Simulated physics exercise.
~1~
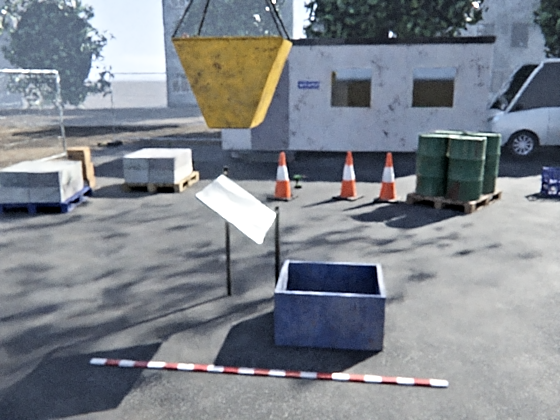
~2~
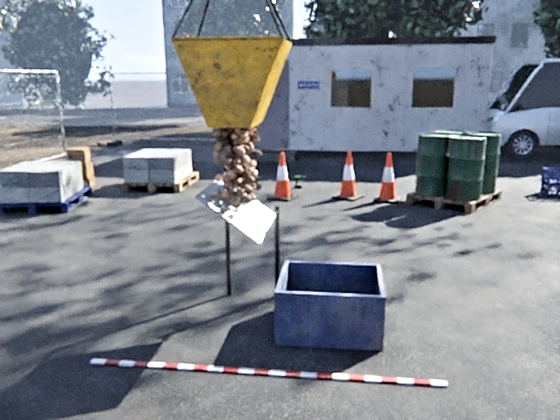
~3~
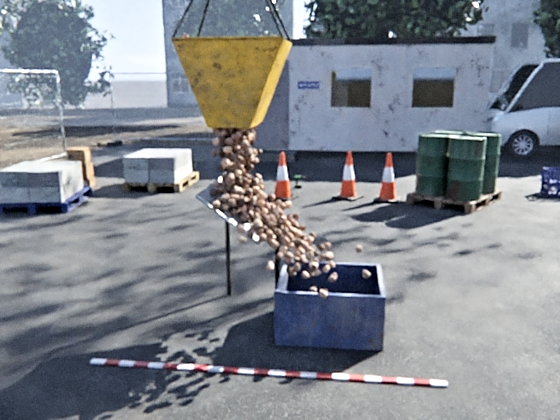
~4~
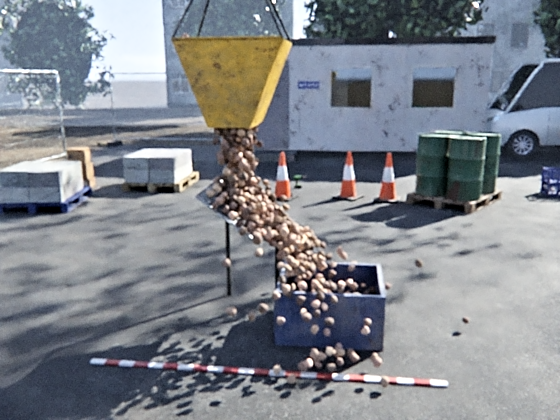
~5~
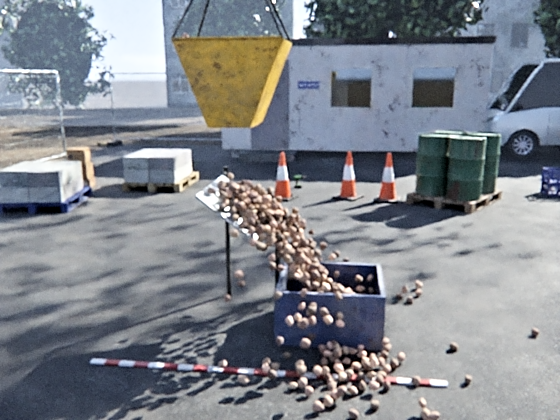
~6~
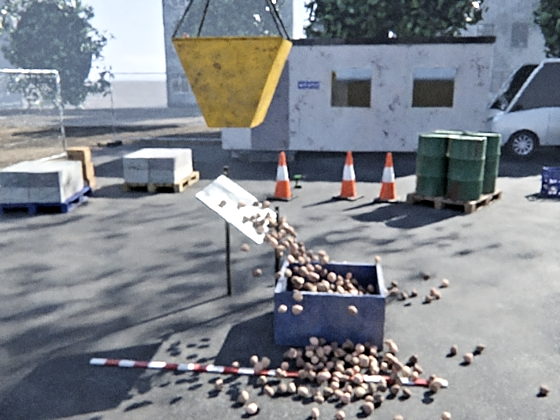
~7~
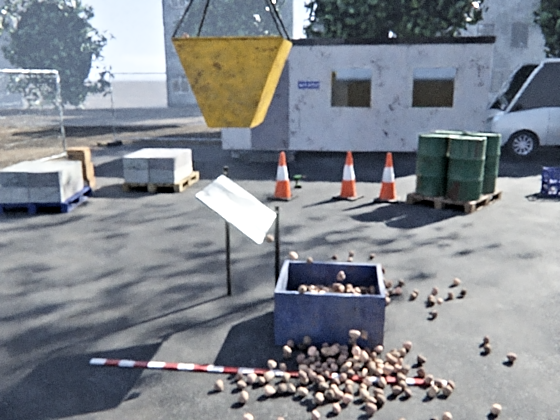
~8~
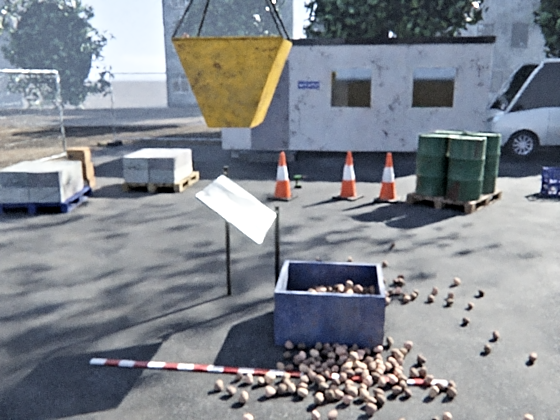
Yellow skip dropping brown cobbles onto a sloping steel plate, sending most into a blue bin and the rest across the tarmac.
